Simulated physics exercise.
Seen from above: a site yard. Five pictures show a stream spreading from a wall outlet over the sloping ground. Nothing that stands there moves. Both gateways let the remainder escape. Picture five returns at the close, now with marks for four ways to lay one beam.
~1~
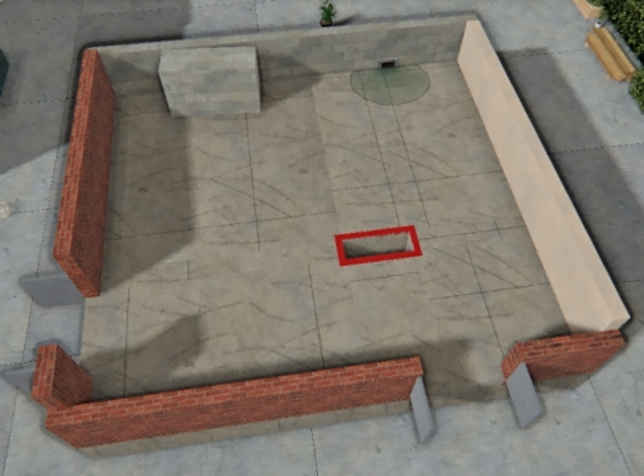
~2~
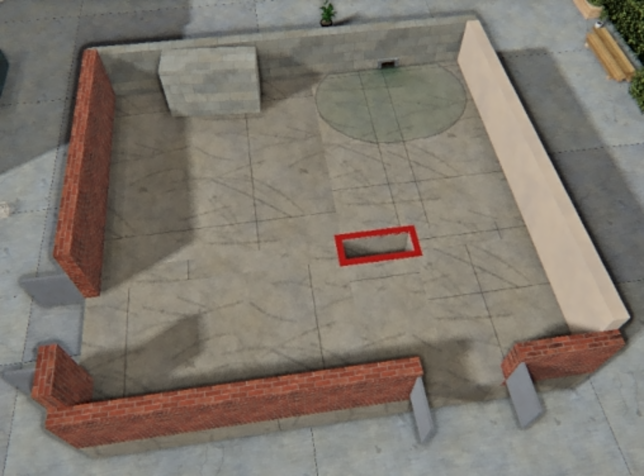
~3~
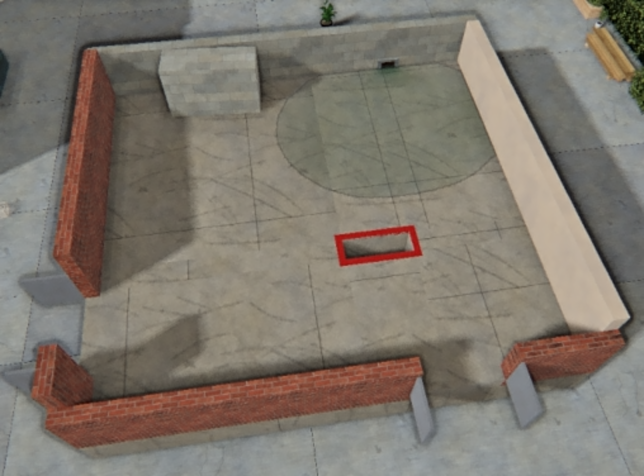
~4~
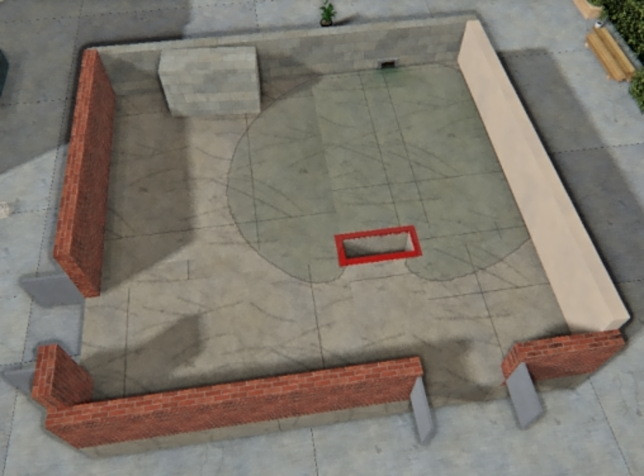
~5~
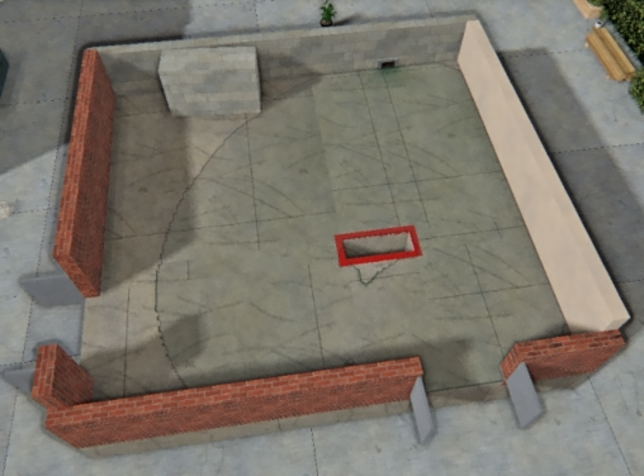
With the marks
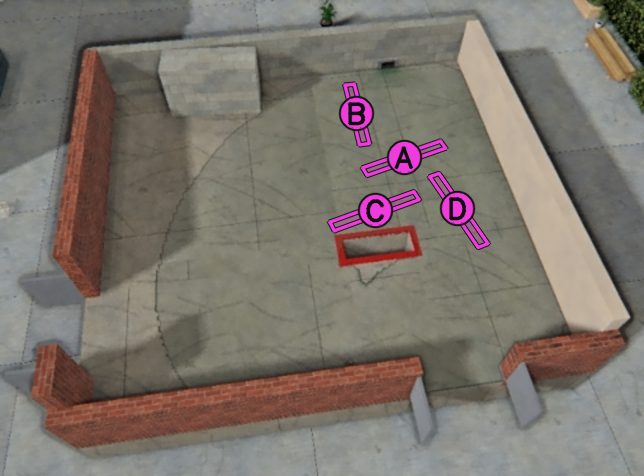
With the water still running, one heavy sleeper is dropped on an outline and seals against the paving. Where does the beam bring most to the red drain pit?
The answer is position B.
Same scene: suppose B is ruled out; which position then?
D.
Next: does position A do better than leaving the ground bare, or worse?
Position A is worse.
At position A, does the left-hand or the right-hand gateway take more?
The left gate.
On the marked copy, A from (364, 171) to (442, 144); B from (364, 144) to (349, 84); C from (332, 226) to (416, 195); D from (434, 175) to (483, 245).
For position A, about 8 % of the stream goes into the red drain pit, about 91 % out by the gates.
For position B, about 36 % of the stream goes into the red drain pit, about 62 % out by the gates.
For position C, about 6 % of the stream goes into the red drain pit, about 94 % out by the gates.
For position D, about 26 % of the stream goes into the red drain pit, about 73 % out by the gates.
